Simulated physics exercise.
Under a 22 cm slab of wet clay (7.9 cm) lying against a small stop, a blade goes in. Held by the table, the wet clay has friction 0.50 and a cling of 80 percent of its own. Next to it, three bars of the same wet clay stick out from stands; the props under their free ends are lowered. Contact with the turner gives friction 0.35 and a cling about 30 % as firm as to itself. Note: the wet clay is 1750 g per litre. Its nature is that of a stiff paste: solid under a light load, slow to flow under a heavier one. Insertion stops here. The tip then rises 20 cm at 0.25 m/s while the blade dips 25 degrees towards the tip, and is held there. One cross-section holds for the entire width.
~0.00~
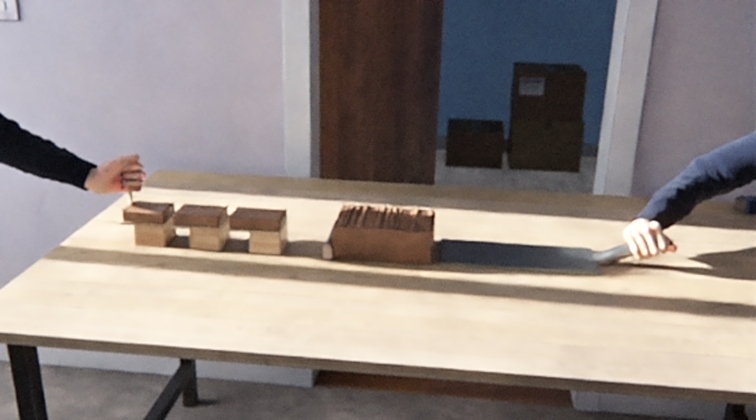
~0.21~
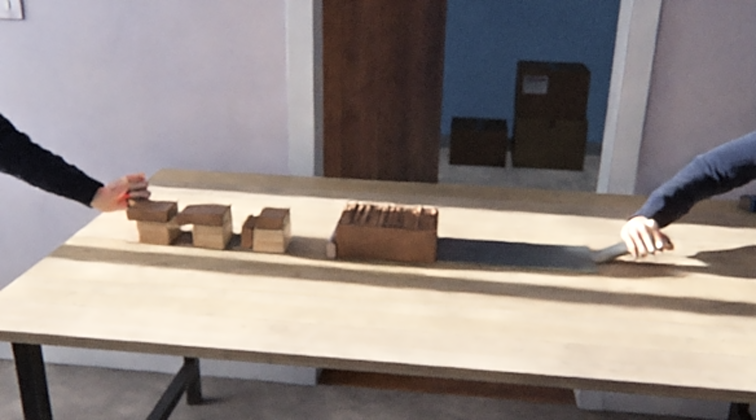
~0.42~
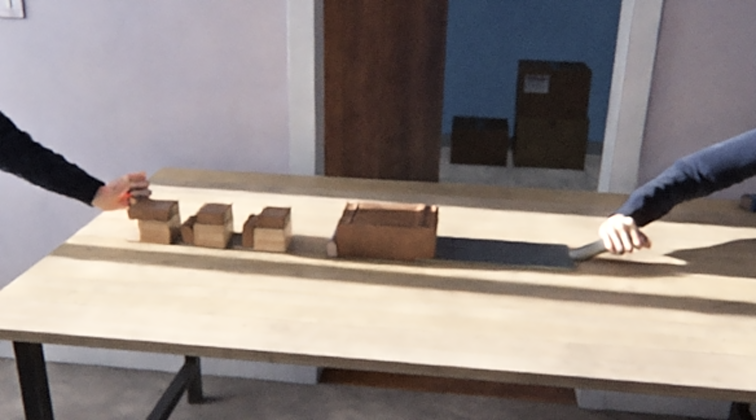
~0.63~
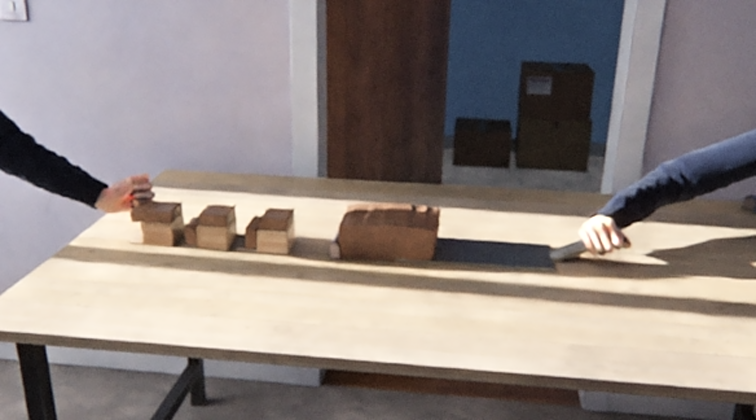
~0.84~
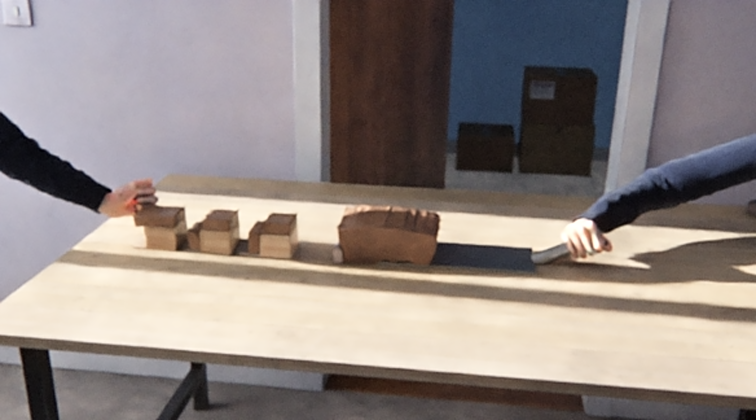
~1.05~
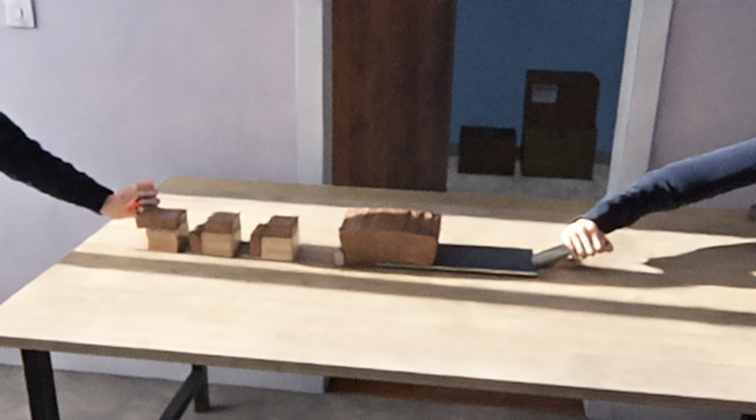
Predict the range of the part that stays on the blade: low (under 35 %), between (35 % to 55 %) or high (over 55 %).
Predicted range: Between.
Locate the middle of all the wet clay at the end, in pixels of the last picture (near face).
About (389, 204).
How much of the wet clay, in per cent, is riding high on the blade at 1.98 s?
About 50 %.
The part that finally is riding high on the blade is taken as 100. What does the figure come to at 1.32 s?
I'd put it near 40 per cent.
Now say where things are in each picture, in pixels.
Handle end of the blade at (600, 275), not yet moved; highest point of the wet clay at (368, 228); the tips have sunk 0, 0, 0 (left to right), in the first frame.
Handle end of the blade at (598, 273), moved 1.4 cm; highest point of the wet clay at (371, 227); the tips have sunk 2 mm, 6 mm, 5.4 cm (left to right), in the second frame.
Handle end of the blade at (575, 271), moved 6.5 cm; highest point of the wet clay at (425, 228); the tips have sunk 3 mm, 5.5 cm, 5.5 cm (left to right), in the third frame.
Handle end of the blade at (554, 271), moved 12 cm; highest point of the wet clay at (391, 226); the tips have sunk 4 mm, 5.4 cm, 5.5 cm (left to right), in the fourth frame.
Handle end of the blade at (535, 274), moved 16 cm; highest point of the wet clay at (385, 228); the tips have sunk 5 mm, 5.4 cm, 5.5 cm (left to right), in the fifth frame.
Handle end of the blade at (536, 275), moved 17 cm; highest point of the wet clay at (390, 230); the tips have sunk 5 mm, 5.4 cm, 5.5 cm (left to right), in the sixth frame.
By 1.32 s, the tip is 7.2 cm up.
By 1.65 s, the tip is 15 cm up.
By 1.98 s, the tip is 20 cm up and 50 % is riding high on the blade.
By 2.31 s, the tip is 20 cm up and 50 % is riding high on the blade.
By 2.50 s, at the end, the tip is 20 cm up and 50 % is riding high on the blade.
